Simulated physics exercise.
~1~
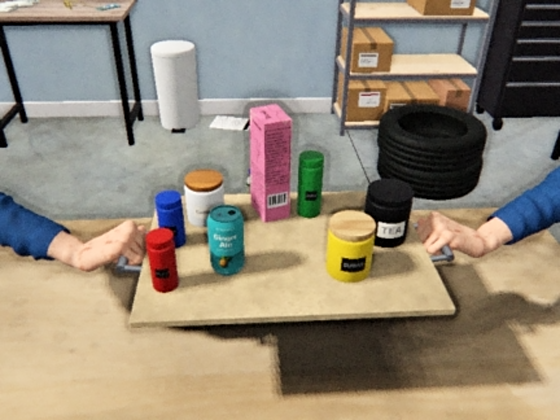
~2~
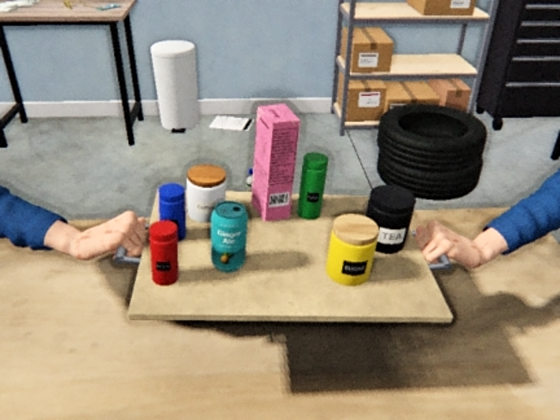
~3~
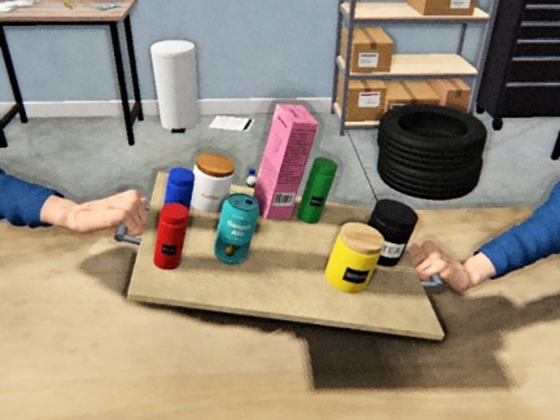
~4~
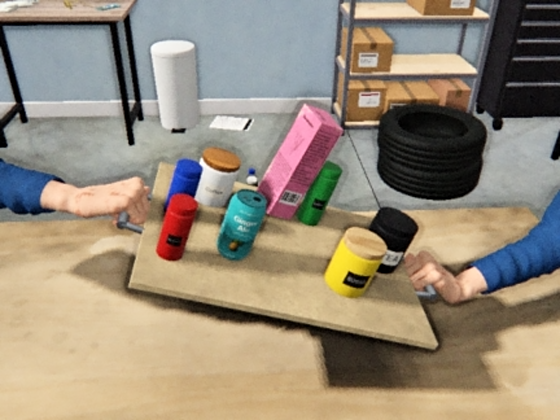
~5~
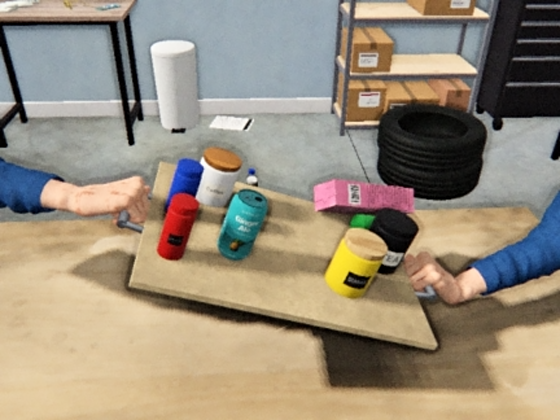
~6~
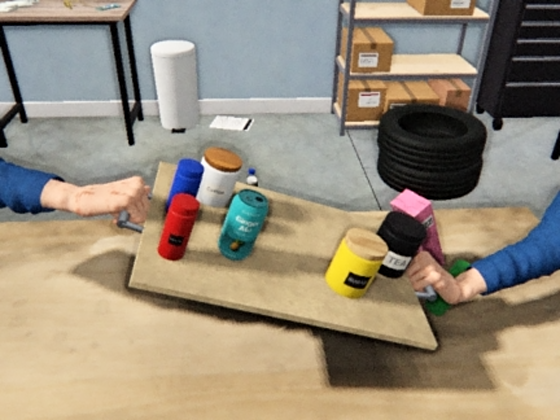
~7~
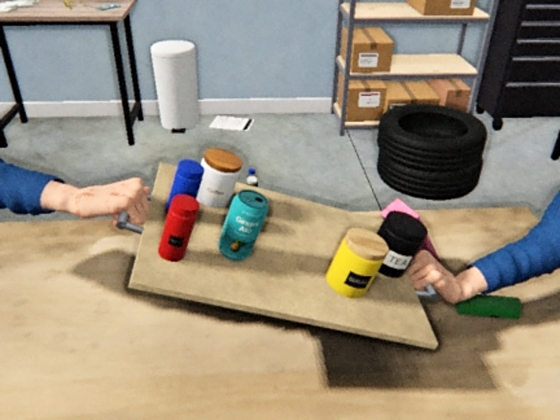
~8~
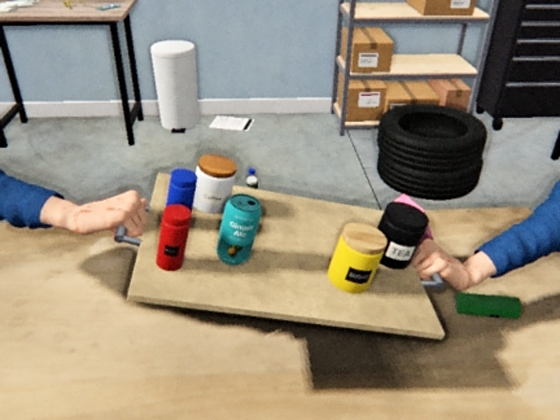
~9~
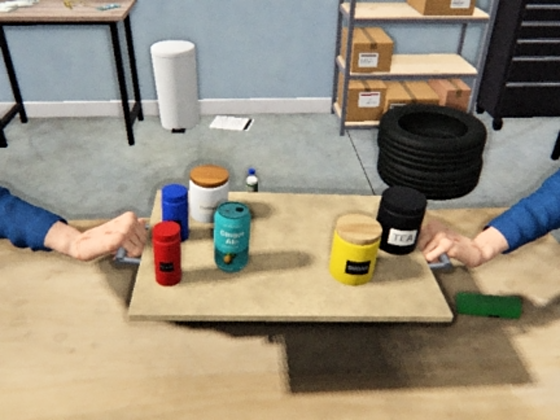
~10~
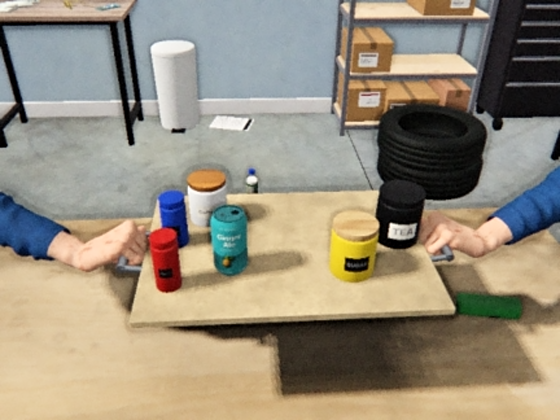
The clip opens on two hands holding a flat, rimless tray crowded with colourful jars, shakers, a turquoise can and a tall pink carton. The hands tip the tray steadily down toward the right, and everything on it leans with the slope. The pink carton topples to the right and the green shaker goes over with it, both leaving the tray near the right hand. The tray pauses at its steepest, then the hands bring it back to level. At the end the other six items stand upright on it, while the green shaker lies to the right and the carton is out of view.
